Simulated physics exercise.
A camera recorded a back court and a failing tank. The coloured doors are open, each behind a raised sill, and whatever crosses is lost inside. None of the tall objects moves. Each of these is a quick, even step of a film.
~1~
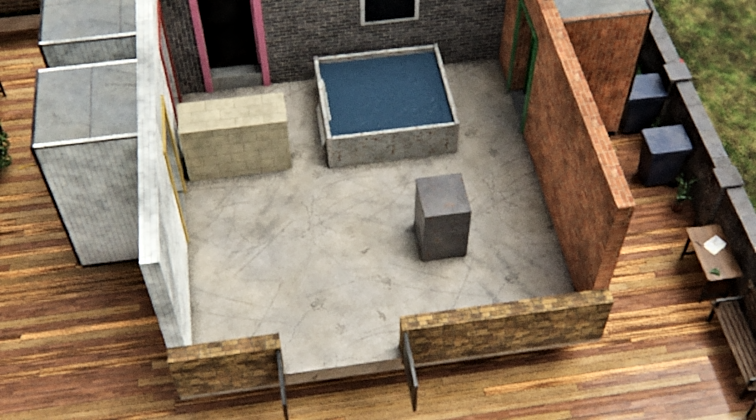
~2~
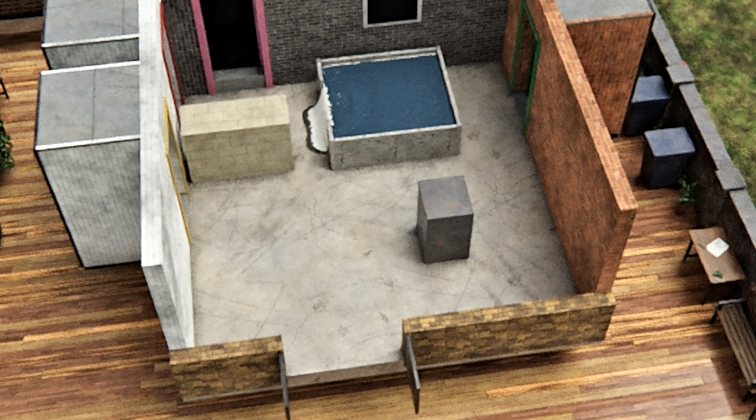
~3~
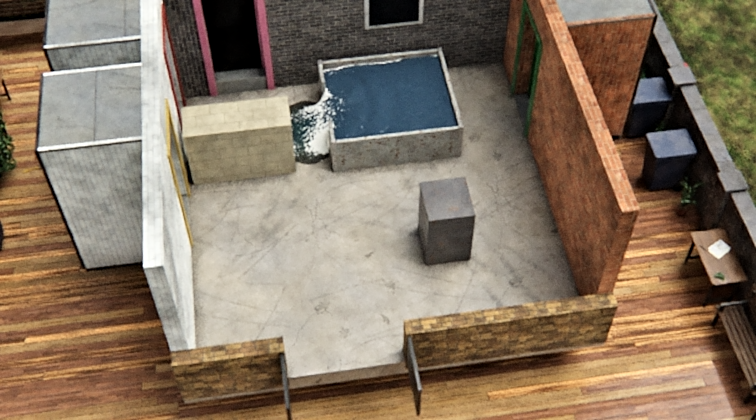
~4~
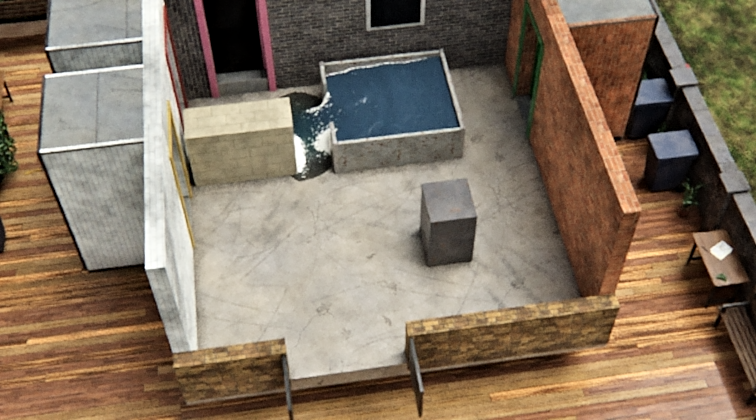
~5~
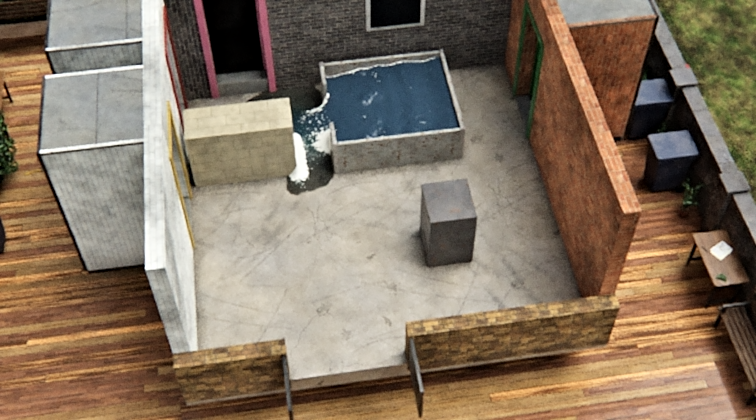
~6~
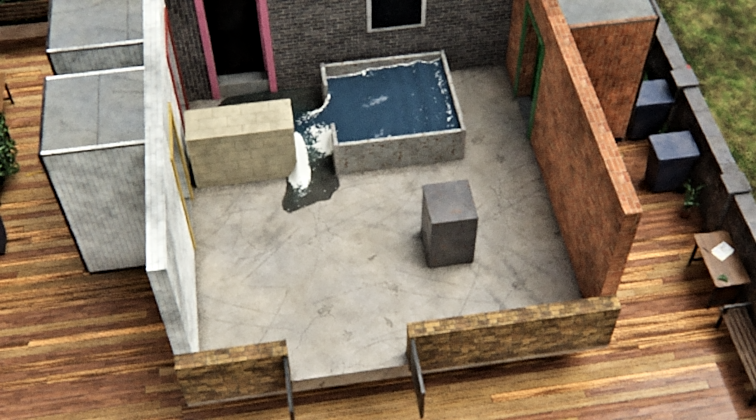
Dark blue water fills an open concrete tank against the grey brick back wall of a walled court, seen from high above, with wooden decking outside. A pale block stands left of the tank, a dark grey block nearer the centre, and an orange brick wall at right. Water bursts white from the tank's left side, foams toward the pale block, then spreads forward over the floor, while the view barely shifts.
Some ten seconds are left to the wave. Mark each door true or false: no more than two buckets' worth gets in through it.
Yellow door: True, green door: True, pink door: True, red door: False.
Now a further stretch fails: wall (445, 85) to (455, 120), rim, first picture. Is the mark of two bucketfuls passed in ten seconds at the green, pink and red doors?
The green door door tops the limit, the pink door door remains within the limit and the red door door remains within the limit.
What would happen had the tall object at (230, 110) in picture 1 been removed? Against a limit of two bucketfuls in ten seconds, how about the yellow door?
My guess is that the yellow one overshoots the threshold.
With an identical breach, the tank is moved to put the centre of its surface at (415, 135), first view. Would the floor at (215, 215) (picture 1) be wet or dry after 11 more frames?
That patch would be swamped, I'd say.
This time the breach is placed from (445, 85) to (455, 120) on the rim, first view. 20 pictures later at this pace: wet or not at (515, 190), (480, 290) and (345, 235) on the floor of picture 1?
In the order you gave them, I get drenched, drenched, still bare.
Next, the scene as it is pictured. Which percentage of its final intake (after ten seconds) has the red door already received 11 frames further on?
My estimate: Close to 40 per cent.
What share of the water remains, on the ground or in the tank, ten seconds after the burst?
Estimate: 78 %.
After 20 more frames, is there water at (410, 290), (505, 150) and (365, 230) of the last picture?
First swamped, then spared, then swamped.
A moment on, water covers 25 % of the floor; the yellow door wet at the sill, nothing in, the green door not reached, the pink door wet at the sill, nothing in, the red door over two buckets in.
Next, water covers 40 % of the floor; the yellow door wet at the sill, nothing in, the green door not reached, the pink door wet at the sill, nothing in, the red door far over two buckets in.
Then, water covers 55 % of the floor; the yellow door wet at the sill, nothing in, the green door not reached, the pink door wet at the sill, nothing in, the red door far over two buckets in.
Later, water covers 70 % of the floor; the yellow door wet at the sill, nothing in, the green door wet at the sill, nothing in, the pink door wet at the sill, nothing in, the red door far over two buckets in.
In the end, water covers 90 % of the floor; the yellow door wet at the sill, nothing in, the green door under two buckets in, the pink door wet at the sill, nothing in, the red door far over two buckets in.
